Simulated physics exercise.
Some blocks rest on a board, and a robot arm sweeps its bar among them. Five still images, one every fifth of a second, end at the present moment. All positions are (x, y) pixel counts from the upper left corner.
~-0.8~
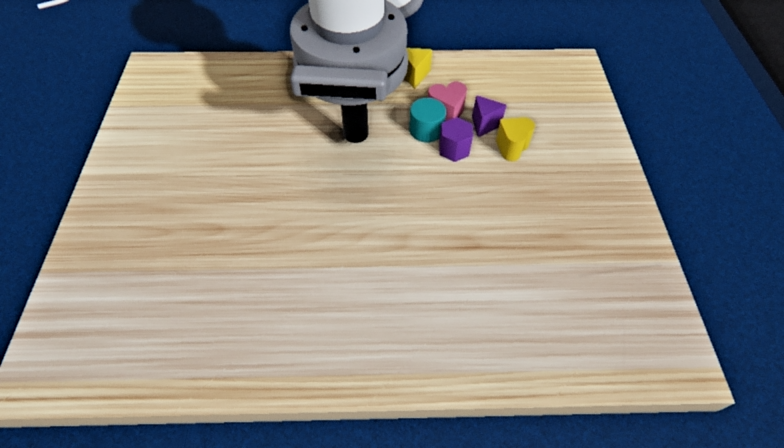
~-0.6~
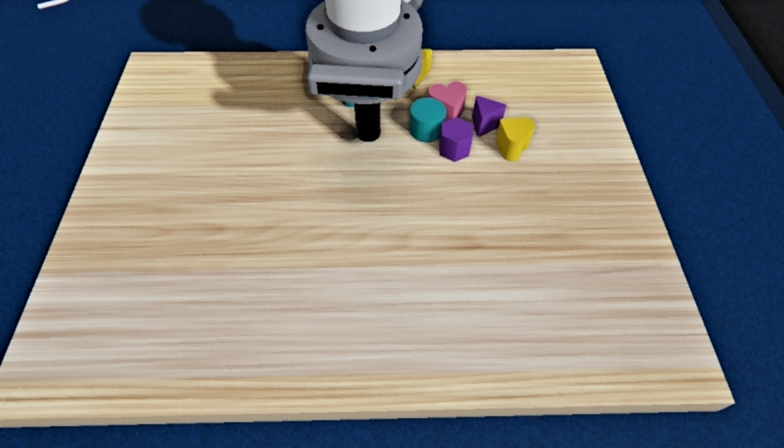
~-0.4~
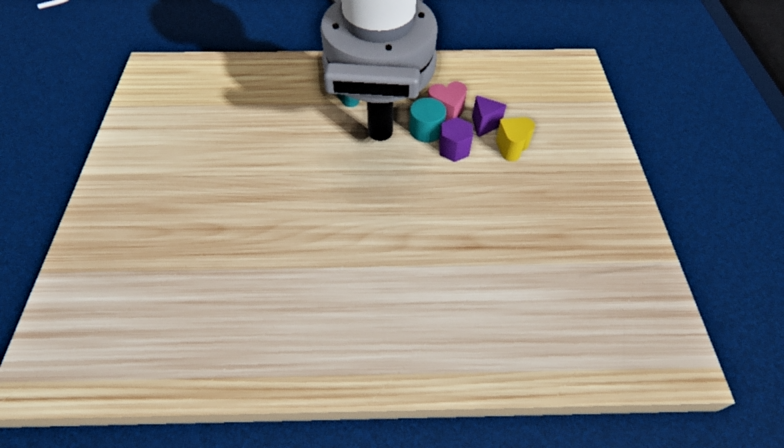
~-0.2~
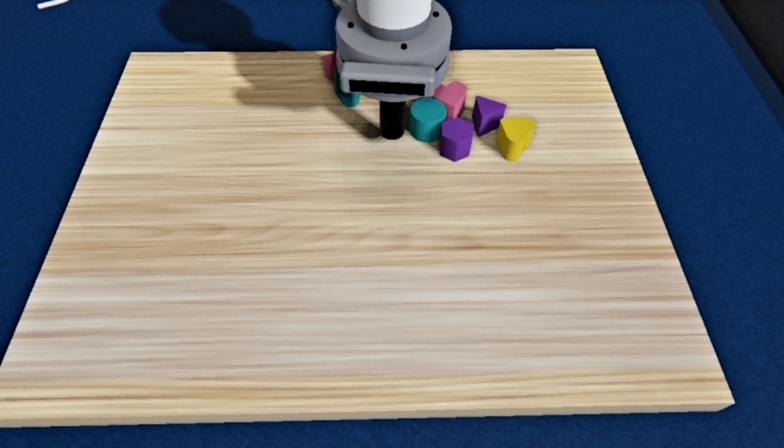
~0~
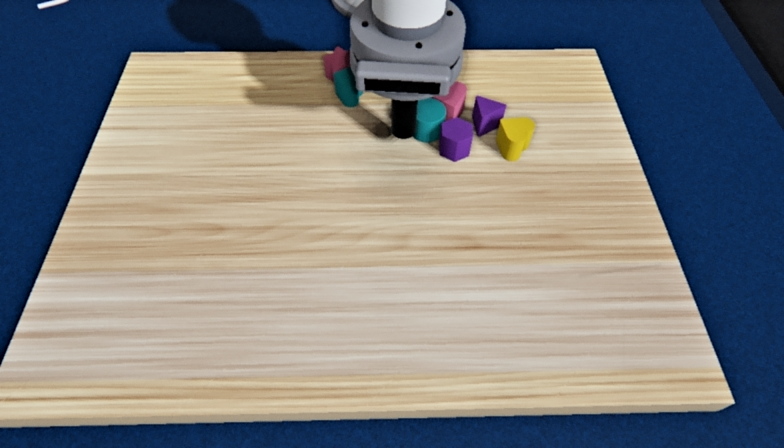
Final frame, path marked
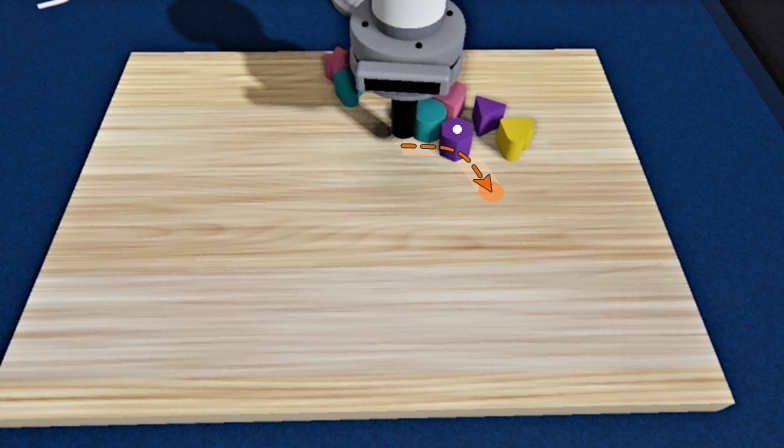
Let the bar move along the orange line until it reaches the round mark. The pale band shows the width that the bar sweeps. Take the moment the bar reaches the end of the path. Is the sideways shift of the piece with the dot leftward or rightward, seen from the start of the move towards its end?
Taking start-to-end as forward, the block's sideways shift goes to the left.
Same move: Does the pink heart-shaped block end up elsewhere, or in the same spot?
At the moment the path ends, the pink heart-shaped block no longer stands where it did.
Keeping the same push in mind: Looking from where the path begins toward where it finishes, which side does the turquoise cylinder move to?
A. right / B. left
The answer is B.
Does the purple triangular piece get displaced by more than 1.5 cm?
Final answer: No.
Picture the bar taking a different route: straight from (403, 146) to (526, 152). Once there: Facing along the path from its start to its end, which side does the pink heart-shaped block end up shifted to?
It heads left.
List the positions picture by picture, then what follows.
Bar's lower end (356, 135); turquoise cylinder (428, 110); pink heart-shaped block (449, 92); purple hexagonal block (457, 129); purple triangular piece (489, 105); yellow heart-shaped block (518, 128), in the first frame.
Bar (368, 134); blocks still, in the second frame.
Bar (381, 133); blocks still, in the third frame.
Bar (392, 132); blocks still, in the fourth frame.
Bar (403, 131); turquoise cylinder (428, 110); pink heart-shaped block (449, 92); purple hexagonal block (457, 129); purple triangular piece (489, 105); yellow heart-shaped block (518, 128), in the fifth frame.
Drawn move, from (403, 146) over (440, 147) and (471, 164) to (491, 191); the dot is on the purple hexagonal block.
On the path given first. One third of the way, bar (443, 132); turquoise cylinder (447, 106); pink heart-shaped block (454, 84); purple hexagonal block (472, 131).
Two thirds of the way, bar (475, 149); turquoise cylinder (449, 107); pink heart-shaped block (454, 84); purple hexagonal block (505, 141), turned 25° anticlockwise; yellow heart-shaped block (527, 128).
At the end, bar (495, 177); turquoise cylinder (449, 107); pink heart-shaped block (454, 84); purple hexagonal block (512, 148), turned 60° anticlockwise; purple triangular piece still; yellow heart-shaped block (528, 128), turned 15° anticlockwise.
